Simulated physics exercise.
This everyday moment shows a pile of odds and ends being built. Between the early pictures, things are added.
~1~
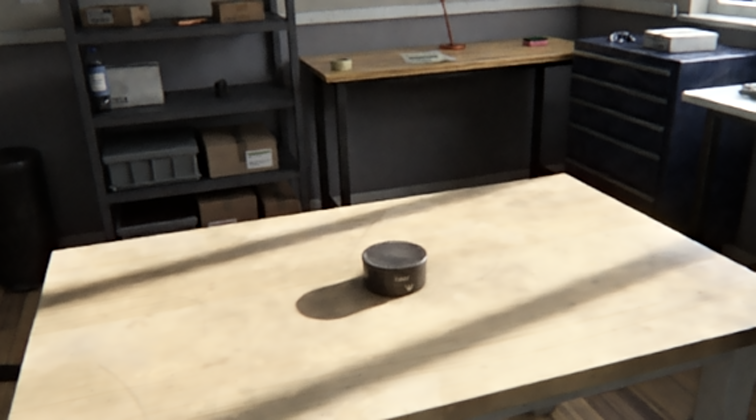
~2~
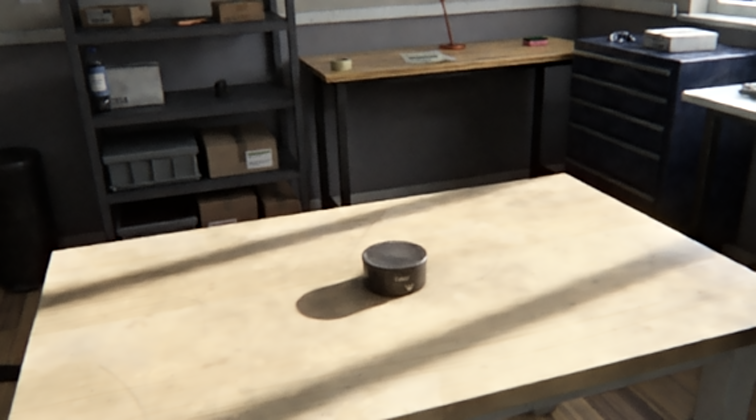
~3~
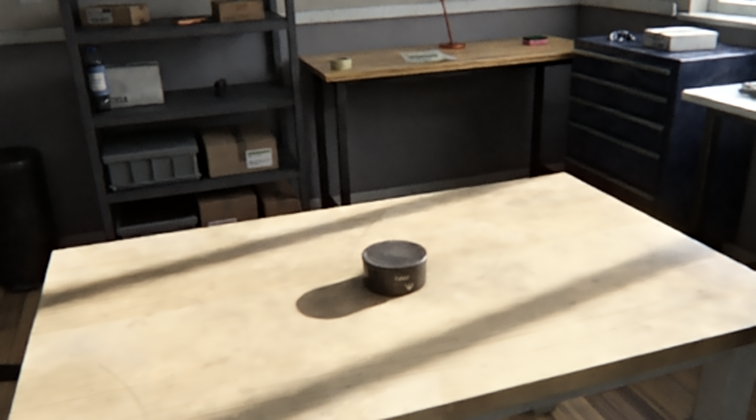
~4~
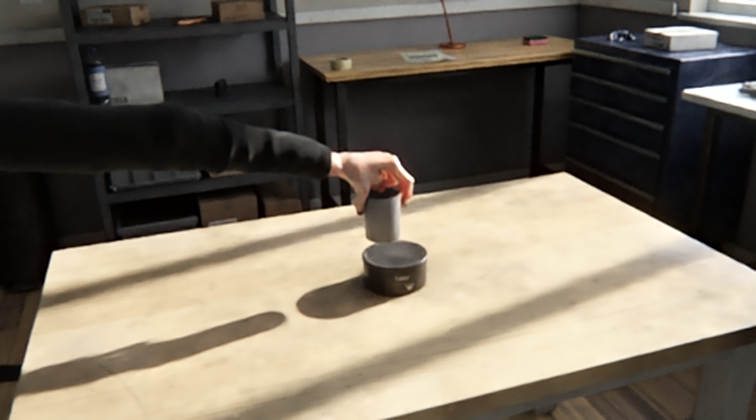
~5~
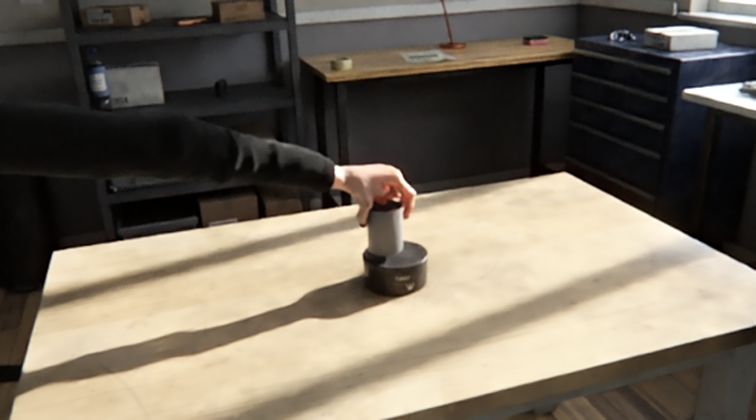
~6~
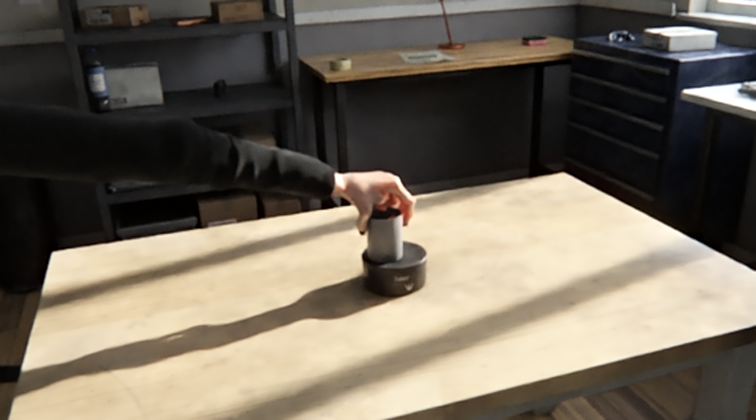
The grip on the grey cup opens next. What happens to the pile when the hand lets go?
Short answer: It's safe.
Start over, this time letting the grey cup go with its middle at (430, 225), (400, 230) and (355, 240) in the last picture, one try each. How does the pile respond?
Well, in the first case it tumbles down, in the second it stays steady, and in the third it tumbles down.
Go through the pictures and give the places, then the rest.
In the first frame, the last thing is not in view yet; black tub (395, 268).
In the second frame, the last thing is not in view yet; black tub (395, 268).
In the third frame, the last thing is not in view yet; black tub (395, 267).
In the fourth frame, coming down; grey cup (382, 215); black tub (395, 267).
In the fifth frame, coming down; grey cup (385, 227); black tub (396, 267).
In the sixth frame, set down, still held; grey cup (384, 234); black tub (395, 268).
Then, 0.20 s on from there, no change.
Then, 0.60 s on from there, grey cup resting near (384, 235).
In the end, both unmoved. At the end, from the last picture's camera, grey cup near (384, 235). The pile holds.
